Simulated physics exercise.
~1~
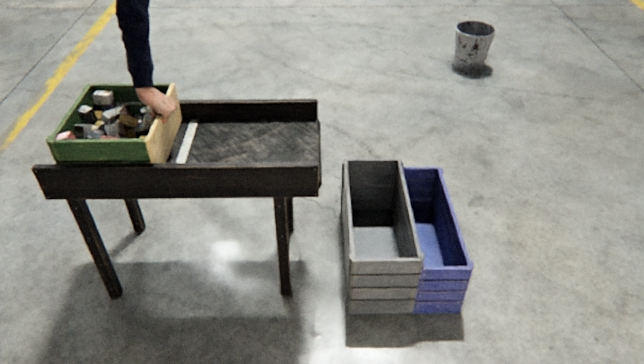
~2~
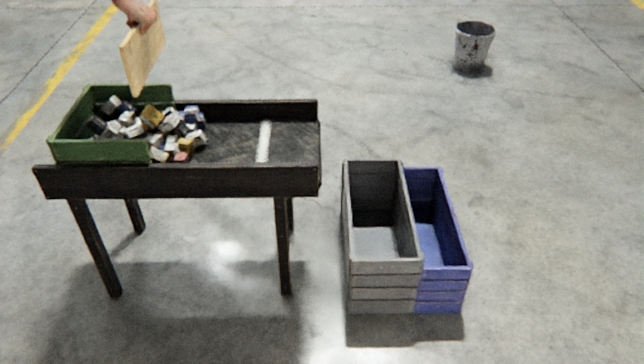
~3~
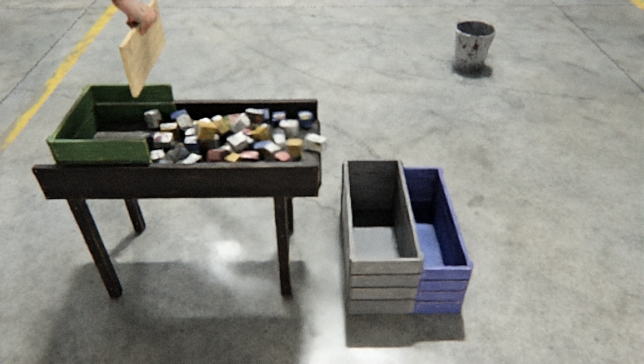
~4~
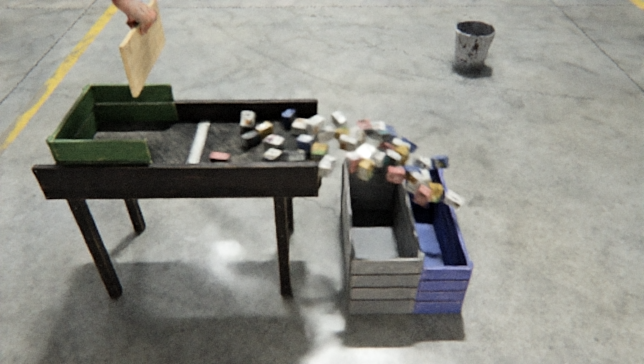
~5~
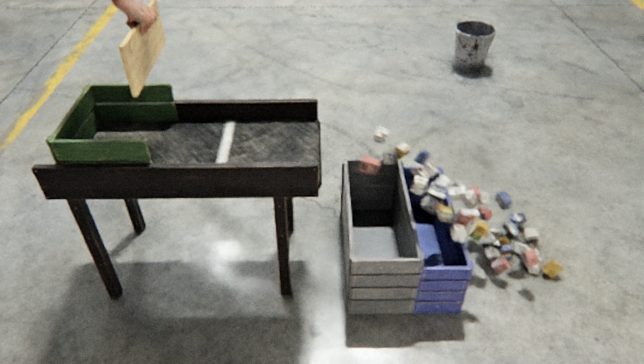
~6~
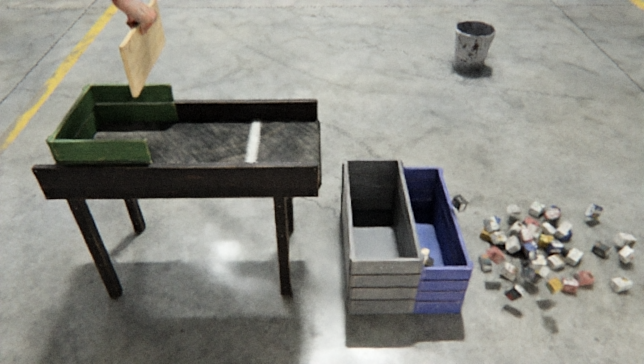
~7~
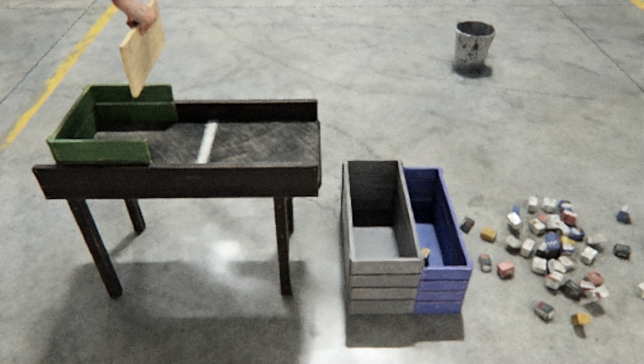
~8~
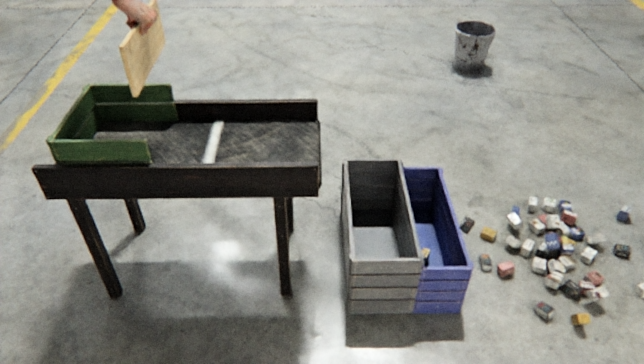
On a concrete floor, a hand lifts the wooden gate of a green pen on a dark belt table, and a heap of small cartons rides right and flies off the end, mostly clearing the grey and blue totes and scattering on the ground beyond them.
